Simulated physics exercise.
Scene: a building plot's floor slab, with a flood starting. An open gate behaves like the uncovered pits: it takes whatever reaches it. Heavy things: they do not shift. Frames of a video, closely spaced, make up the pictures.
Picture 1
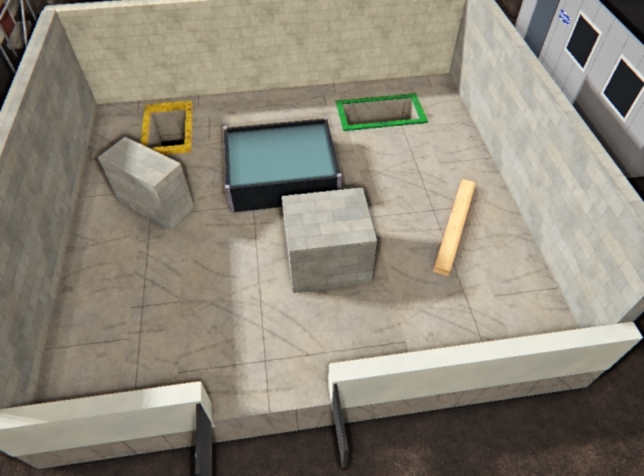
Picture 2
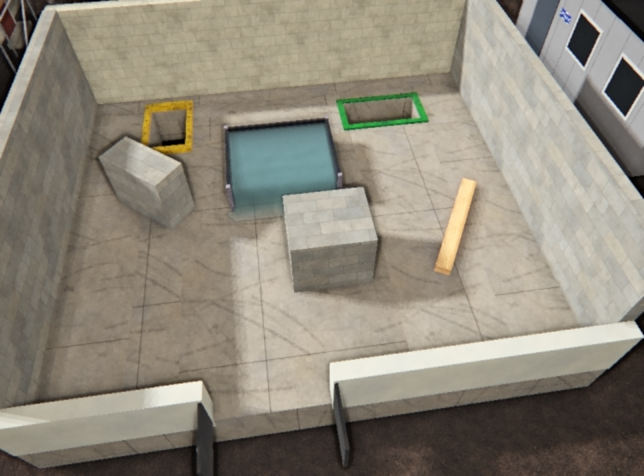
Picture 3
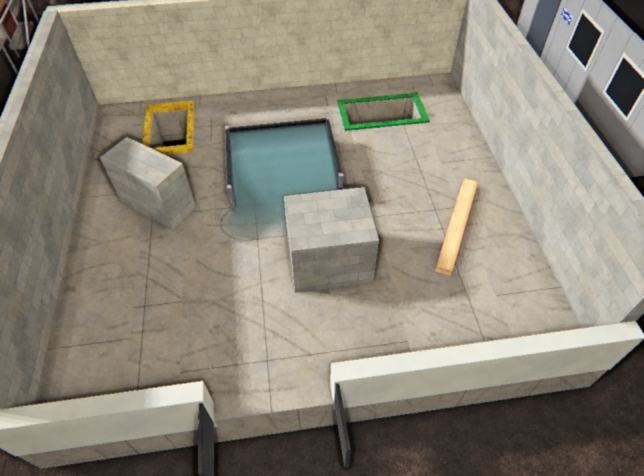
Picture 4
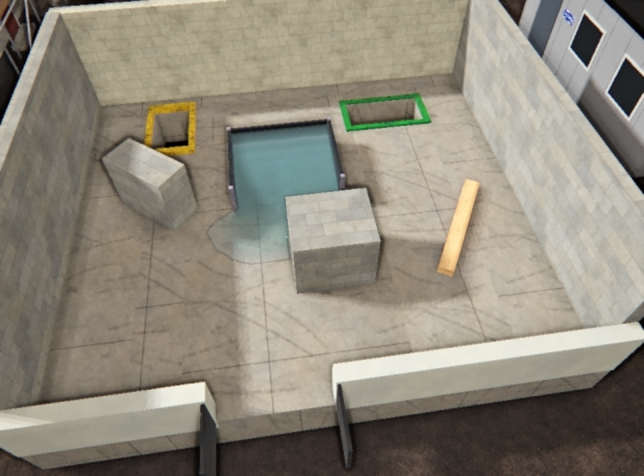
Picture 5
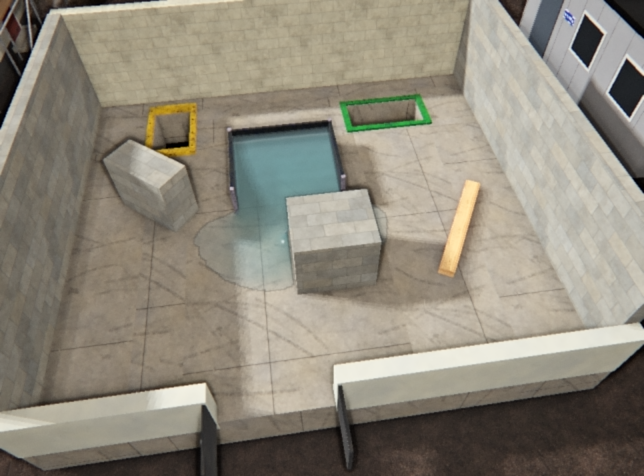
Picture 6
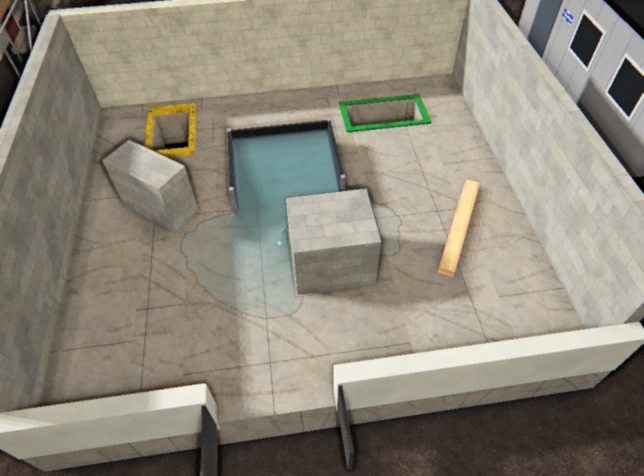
Water tank on a walled floor slab releasing water from its near side, the shallow puddle spreading forward around a grey block.
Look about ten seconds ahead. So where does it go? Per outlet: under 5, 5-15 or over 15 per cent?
Result: The gate accounts for a substantial part - beyond fifteen per cent; the green pit accounts for a negligible part - below five per cent; the yellow pit accounts for a negligible part - below five per cent.
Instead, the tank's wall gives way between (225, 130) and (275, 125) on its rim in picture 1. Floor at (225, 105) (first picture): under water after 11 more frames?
Submerged.
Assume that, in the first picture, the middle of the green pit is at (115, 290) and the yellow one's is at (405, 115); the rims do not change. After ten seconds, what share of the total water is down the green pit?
Result - green pit: 8 %.
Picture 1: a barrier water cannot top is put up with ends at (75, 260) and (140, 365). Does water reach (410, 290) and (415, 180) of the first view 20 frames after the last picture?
Log, in order: Waterlogged / waterlogged.
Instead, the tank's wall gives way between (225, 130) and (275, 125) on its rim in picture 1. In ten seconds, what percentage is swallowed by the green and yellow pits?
For green it's about 8 per cent, and for yellow about 8 per cent.
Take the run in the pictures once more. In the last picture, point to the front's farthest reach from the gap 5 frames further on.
The wet point farthest out is around (227, 403).
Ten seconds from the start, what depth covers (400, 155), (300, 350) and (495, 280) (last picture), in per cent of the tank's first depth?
Readings in order: Around 4, 6 and 0 %.
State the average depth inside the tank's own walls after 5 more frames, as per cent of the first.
That would be roughly 42 per cent.
A moment on, water covers 20 % of the floor; the gate 1 %, the green pit 0 %, the yellow pit 0 %.
Next, water covers 30 % of the floor; the gate 6 %, the green pit 0 %, the yellow pit 0 %.
Then, water covers 45 % of the floor; the gate 12 %, the green pit 0 %, the yellow pit 0 %.
Later, water covers 55 % of the floor; the gate 16 %, the green pit 0 %, the yellow pit 0 %.
In the end, water covers 70 % of the floor; the gate 24 %, the green pit 0 %, the yellow pit 0 %.
